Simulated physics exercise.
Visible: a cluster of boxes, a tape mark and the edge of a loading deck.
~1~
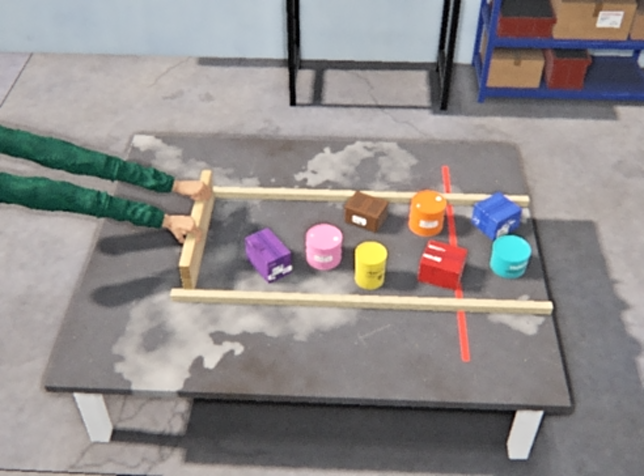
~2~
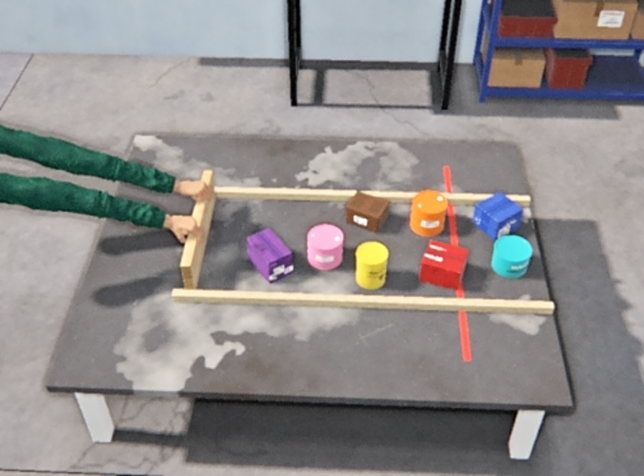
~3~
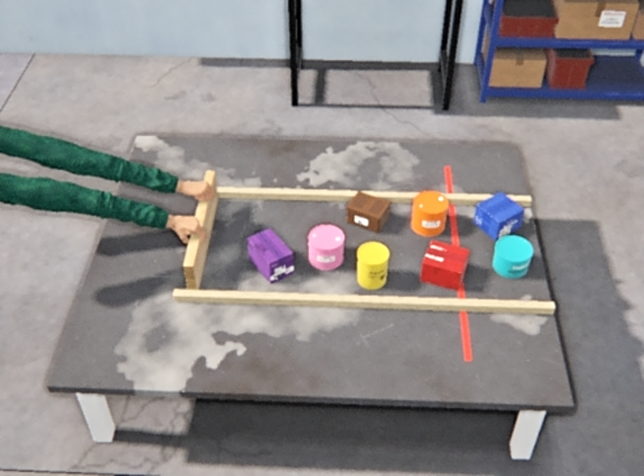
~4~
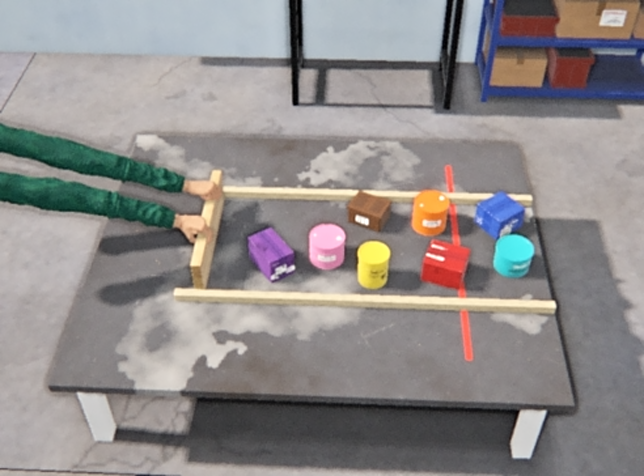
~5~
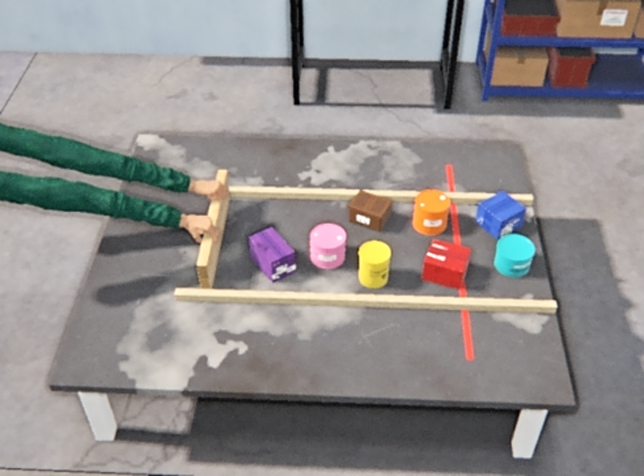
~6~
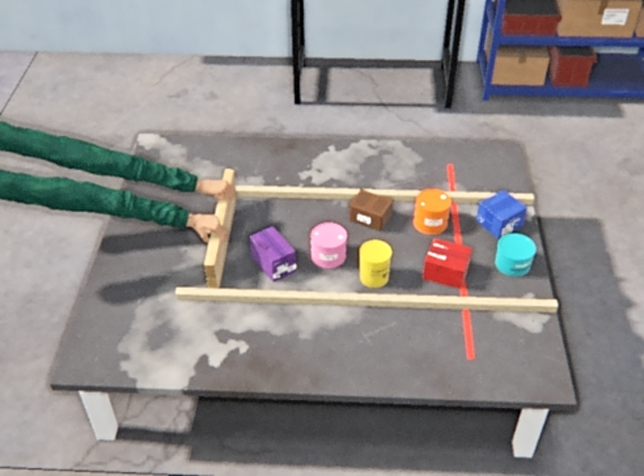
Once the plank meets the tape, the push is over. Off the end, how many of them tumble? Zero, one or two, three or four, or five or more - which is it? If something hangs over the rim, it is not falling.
The right band is one or two.
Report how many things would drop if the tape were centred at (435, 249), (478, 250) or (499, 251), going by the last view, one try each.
It would be 0, then 2, then 4.
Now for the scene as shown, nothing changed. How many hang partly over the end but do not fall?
The number overhanging is 0.
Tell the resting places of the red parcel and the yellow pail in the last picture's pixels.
The red parcel settles near (519, 254); as for the yellow pail, near (508, 273).
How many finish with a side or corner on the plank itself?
3 are in contact with it.
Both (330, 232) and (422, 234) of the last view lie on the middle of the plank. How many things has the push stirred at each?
Counting first: 2, next 8.
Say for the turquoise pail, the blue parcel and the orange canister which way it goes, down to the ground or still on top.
Here's how it goes: The turquoise pail topples off, the blue parcel topples off, the orange canister keeps its spot.
A little later, none off yet; turquoise pail at rest near (515, 255); blue parcel at rest near (501, 214); red parcel at rest near (447, 264).
Next, none off yet; turquoise pail shifted a little near (522, 253); blue parcel shifted a little near (508, 214); red parcel shifted about its own width near (488, 260).
When it is over, the number that fall off is one or two; down, blue parcel and turquoise pail.
